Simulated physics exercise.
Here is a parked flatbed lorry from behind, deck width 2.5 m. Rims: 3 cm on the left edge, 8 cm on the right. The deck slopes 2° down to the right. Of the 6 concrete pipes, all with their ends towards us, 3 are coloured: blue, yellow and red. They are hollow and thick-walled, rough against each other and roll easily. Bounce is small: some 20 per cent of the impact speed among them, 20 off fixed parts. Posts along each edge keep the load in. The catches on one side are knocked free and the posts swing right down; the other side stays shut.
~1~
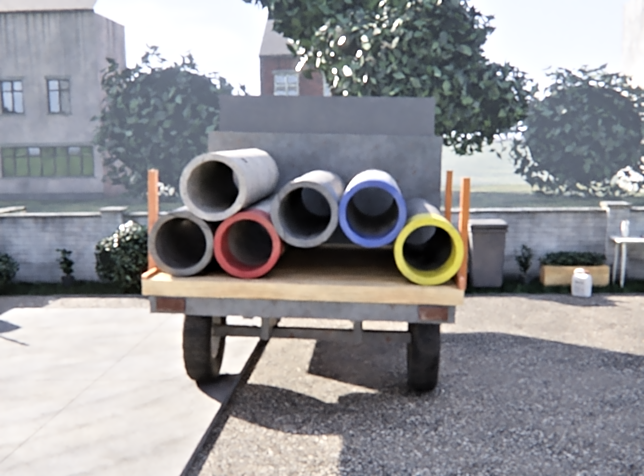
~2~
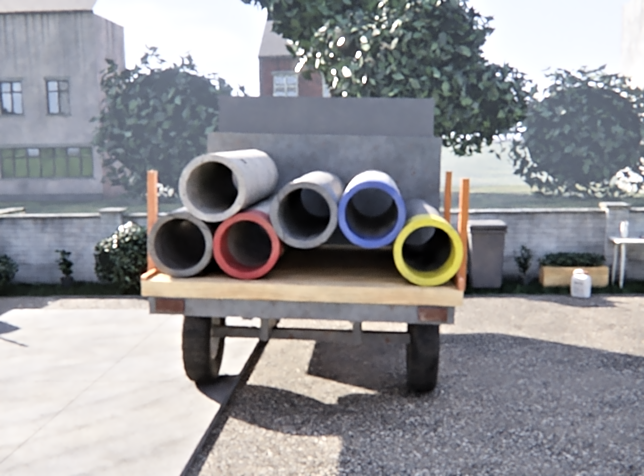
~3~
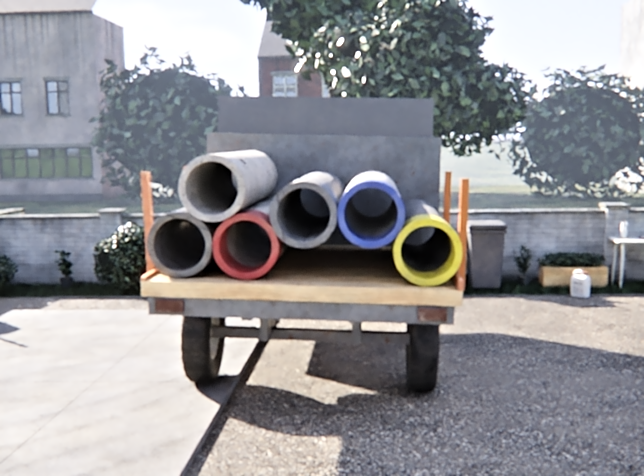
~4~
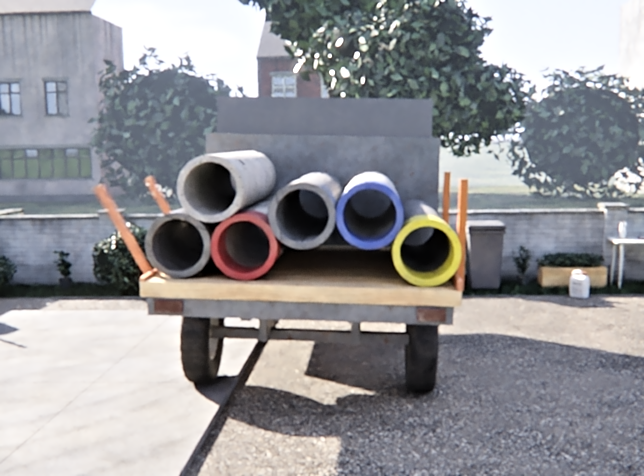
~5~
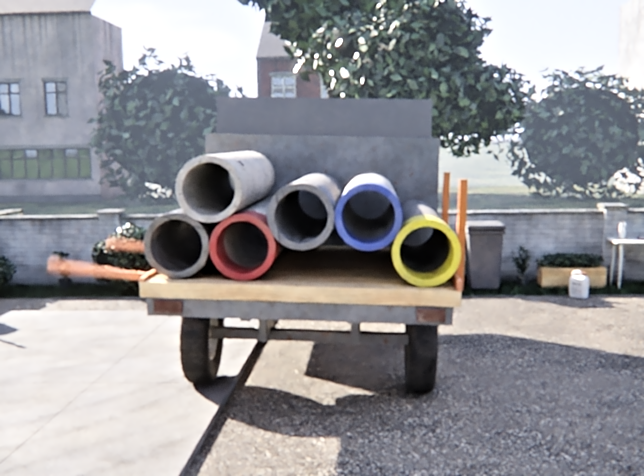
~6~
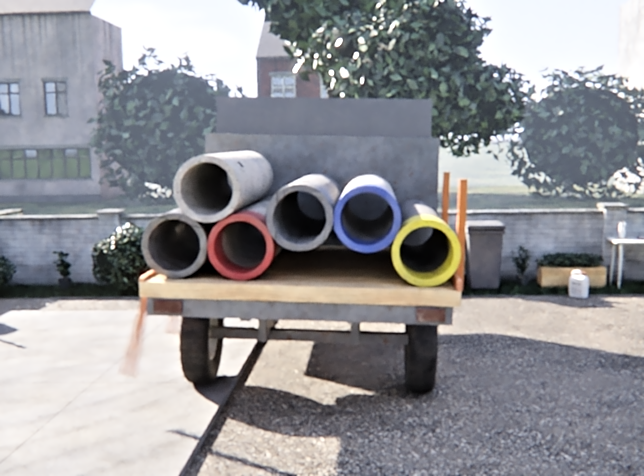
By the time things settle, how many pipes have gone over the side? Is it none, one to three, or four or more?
It is none; here the count comes to 0.
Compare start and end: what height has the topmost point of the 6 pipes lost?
Roughly 0 cm.
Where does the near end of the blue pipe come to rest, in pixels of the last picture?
Around (358, 251).
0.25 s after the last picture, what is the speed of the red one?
Roughly 0.3 m/s.
Then, 0.2 s after the last picture, blue is up on others, 75 cm from the right edge, rolling left; yellow is on the deck, 25 cm from the right edge; red is on the deck, 70 cm from the left edge, rolling left; 0 off so far.
Then, 0.4 s after the last picture, blue is on the deck, 80 cm from the right edge; red is on the deck, 65 cm from the left edge; no change for yellow; 0 off so far.
Then, 0.7 s after the last picture, no change for blue, yellow, red; 0 off so far.
At rest (0.8 s after the last picture), blue is on the deck, 80 cm from the right edge; yellow is on the deck, 25 cm from the right edge; red is on the deck, 65 cm from the left edge; 0 off so far.
